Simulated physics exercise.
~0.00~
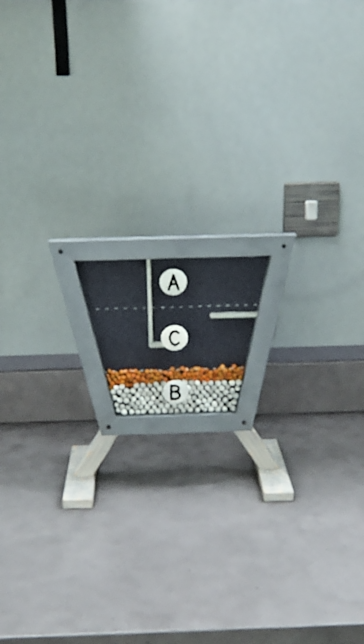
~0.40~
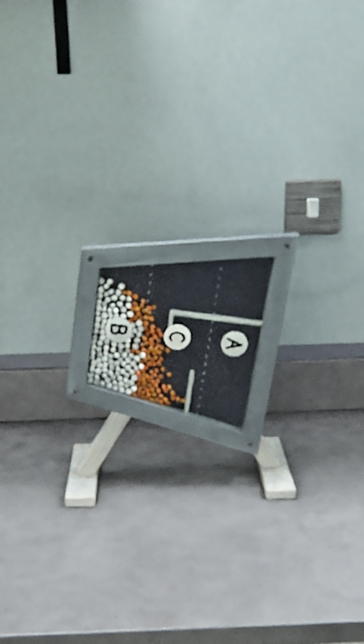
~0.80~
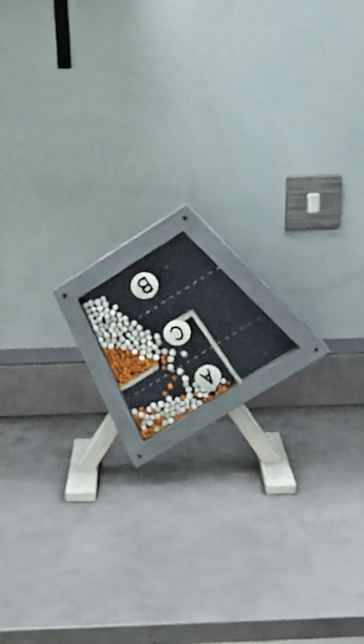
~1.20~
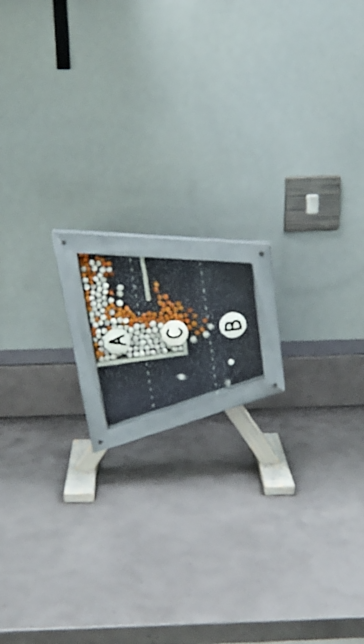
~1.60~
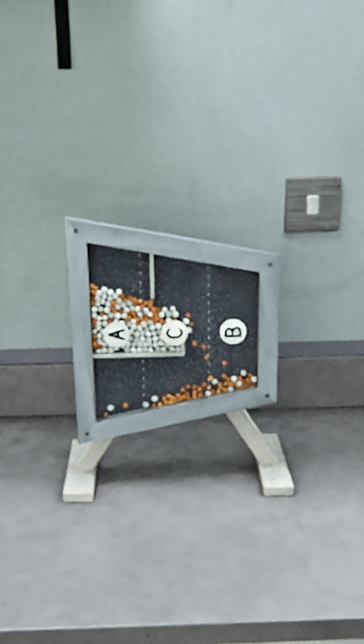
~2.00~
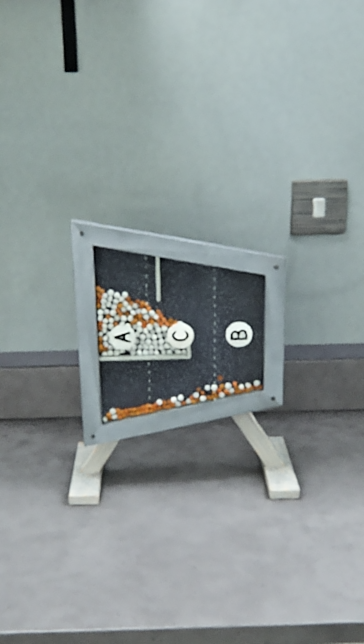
On a grey surface before a pale wall, a framed box of white and orange beads turned clockwise in two stages until it lay on its side, the beads tumbling past inner ledges, most settling around A and C, the rest lying along the bottom.
